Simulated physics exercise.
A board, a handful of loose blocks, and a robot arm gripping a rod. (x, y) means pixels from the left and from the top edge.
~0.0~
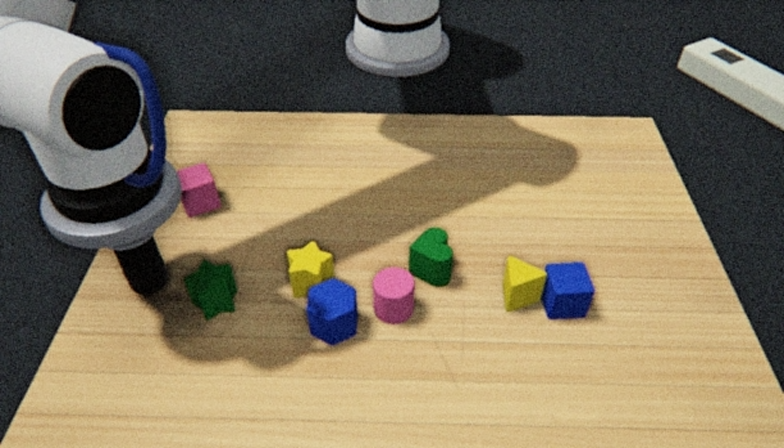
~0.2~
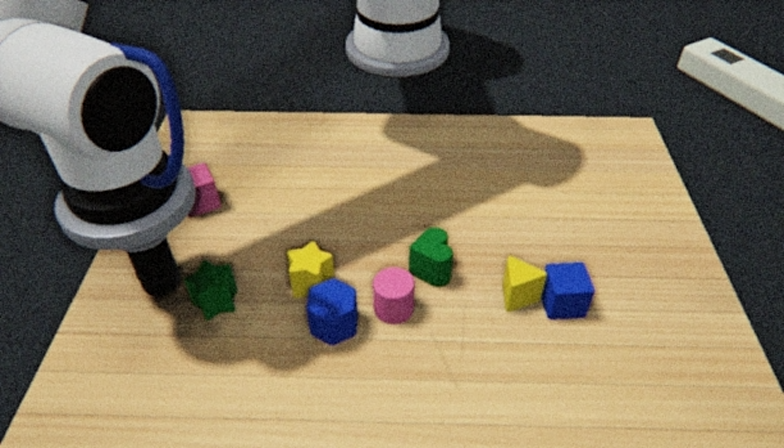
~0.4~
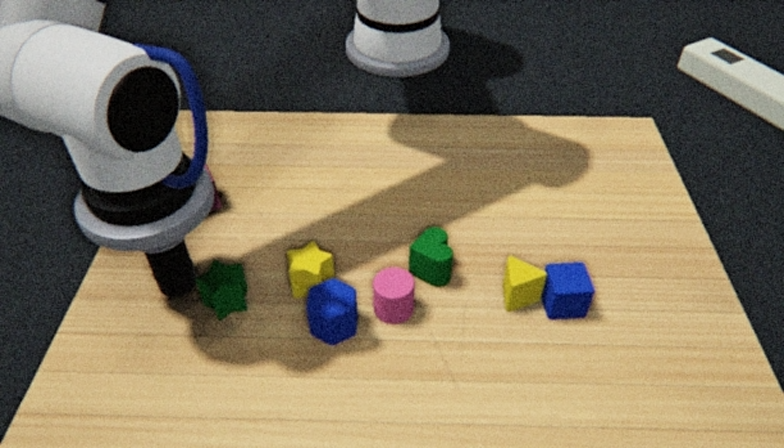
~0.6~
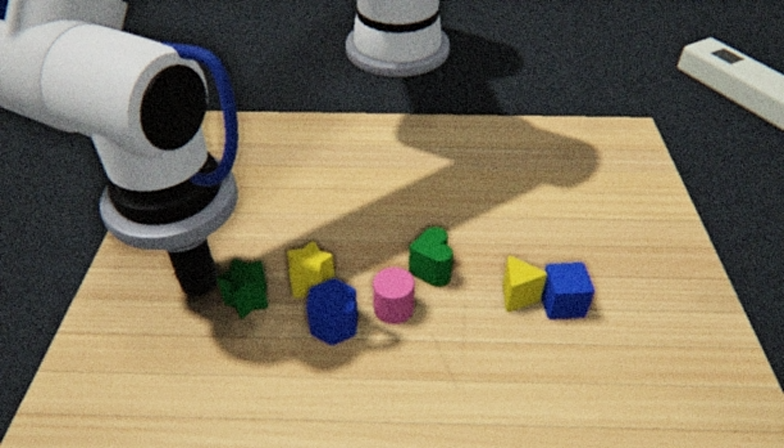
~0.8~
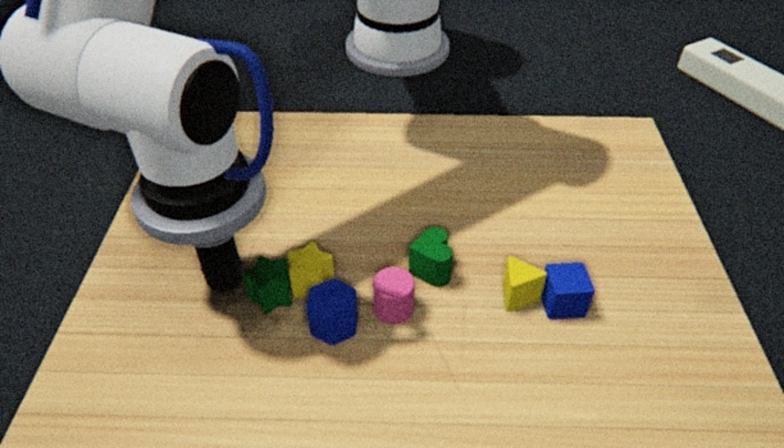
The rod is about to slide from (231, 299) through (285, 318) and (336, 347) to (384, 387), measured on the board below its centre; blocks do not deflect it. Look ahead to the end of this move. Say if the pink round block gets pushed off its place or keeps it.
That block ends up displaced.
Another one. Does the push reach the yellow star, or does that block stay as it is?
The yellow star moves.
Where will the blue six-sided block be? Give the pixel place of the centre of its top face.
It ends at (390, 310).
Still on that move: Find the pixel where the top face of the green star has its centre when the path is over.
The top centre is at (328, 280).
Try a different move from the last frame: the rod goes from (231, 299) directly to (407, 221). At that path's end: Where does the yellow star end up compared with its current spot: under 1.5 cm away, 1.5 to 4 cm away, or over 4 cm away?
If I had to pick, the yellow star travels beyond 4 cm here.
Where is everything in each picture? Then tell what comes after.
In the first picture, rod tip (150, 282); block tops, green star (208, 276); yellow star (308, 258); blue six-sided block (331, 298); pink round block (394, 282).
In the second picture, rod (162, 283); blocks unchanged.
In the third picture, rod (179, 284); green star (220, 275).
In the fourth picture, rod (200, 283); green star (241, 273).
In the fifth picture, rod (225, 279); green star (267, 270); yellow star (308, 258); blue six-sided block (331, 298); pink round block (394, 282).
The first path, step by step. One third of the way, rod (282, 299); green star (316, 276), turned 50° anticlockwise; yellow star (333, 249), turned 40° anticlockwise; blue six-sided block (351, 301), turned 20° clockwise.
Two thirds of the way, rod (334, 329); green star (328, 280), turned 95° anticlockwise; yellow star (333, 248), turned 40° anticlockwise; blue six-sided block (375, 304), turned 15° clockwise; pink round block (406, 278).
At the end, rod (383, 369); green star (328, 280), turned 95° anticlockwise; yellow star (333, 248), turned 40° anticlockwise; blue six-sided block (390, 310), turned 20° anticlockwise; pink round block (408, 277).
